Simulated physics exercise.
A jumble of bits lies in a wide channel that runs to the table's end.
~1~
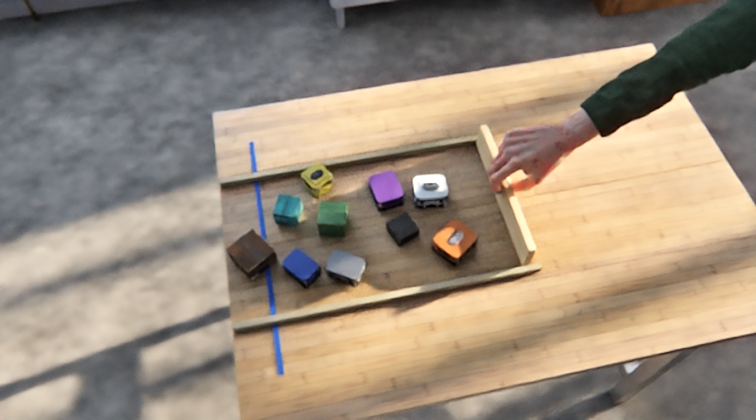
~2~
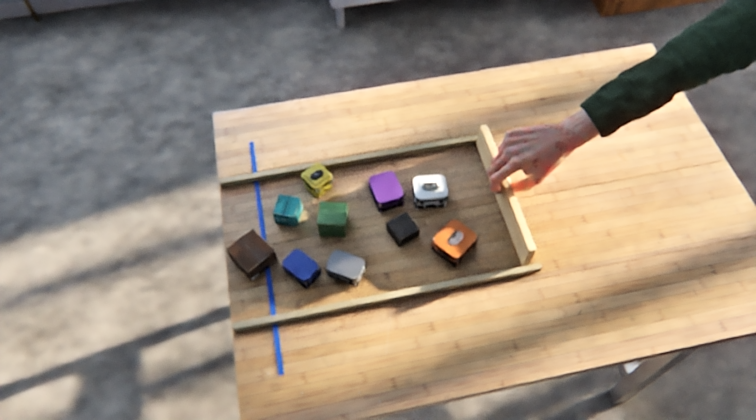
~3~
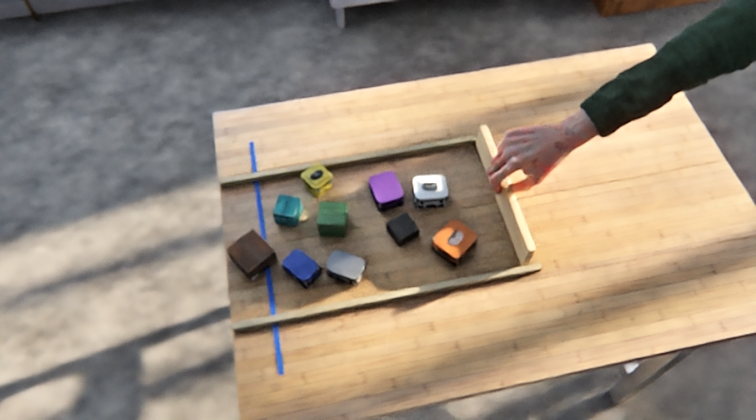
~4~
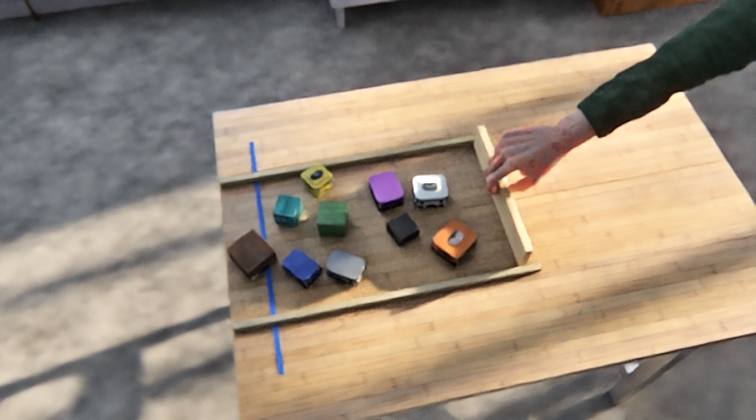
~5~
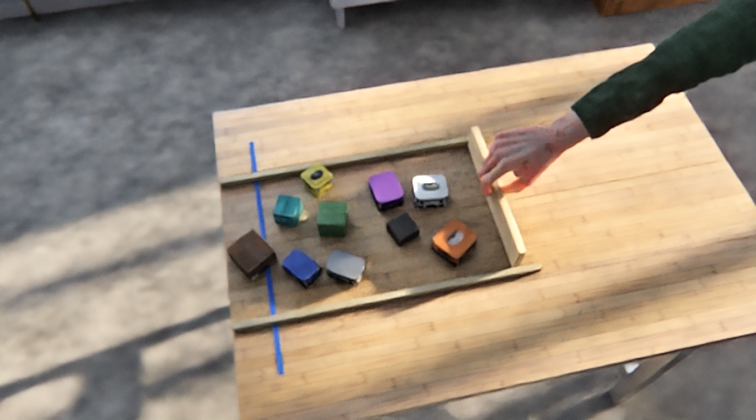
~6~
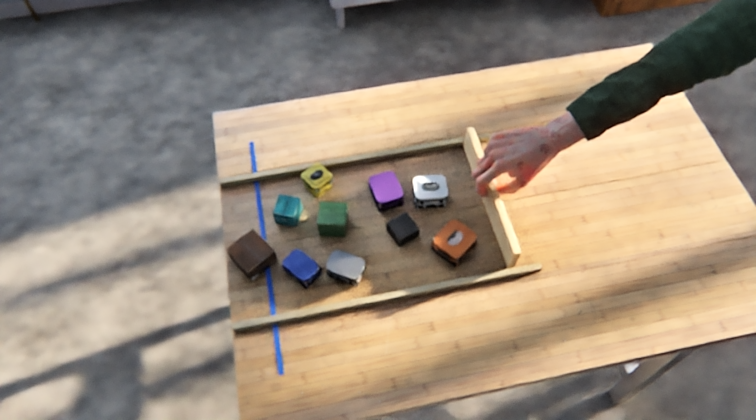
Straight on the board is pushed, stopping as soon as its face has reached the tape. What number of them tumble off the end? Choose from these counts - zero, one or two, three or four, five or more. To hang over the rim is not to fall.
Count: Five or more.
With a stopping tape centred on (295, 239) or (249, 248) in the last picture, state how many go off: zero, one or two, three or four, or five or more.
First spot, one or two; second spot, five or more.
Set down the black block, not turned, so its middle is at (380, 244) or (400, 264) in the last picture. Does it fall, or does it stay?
Order of tries: Off, on.
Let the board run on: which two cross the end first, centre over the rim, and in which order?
The brown box first, then the blue case.
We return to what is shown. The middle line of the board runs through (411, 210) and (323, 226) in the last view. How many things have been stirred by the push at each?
By then 4, and later 10.
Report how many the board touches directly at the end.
So the total is 5.
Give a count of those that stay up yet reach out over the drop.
Overhang count: 0.
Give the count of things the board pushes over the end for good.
5, precisely.
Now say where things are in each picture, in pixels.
Brown box (252, 254); turquoise box (288, 210); blue case (302, 269); board (504, 193); tape (265, 245), in the first frame.
Turquoise box (288, 211); black block (403, 229), in the second frame.
Blue case (302, 269); white case (430, 192), in the third frame.
Brown box (252, 254); board (501, 193), in the fourth frame.
Turquoise box (288, 211); grey case (346, 268), in the fifth frame.
Brown box (252, 254); turquoise box (288, 211); blue case (302, 269); board (490, 195); tape (265, 245), in the sixth frame.
Soon after, none off yet; brown box at rest near (252, 254); turquoise box at rest near (288, 211); blue case at rest near (302, 269).
By the end, the number that fall off is five or more; fallen, grey case, green block, blue case, turquoise box and brown box.
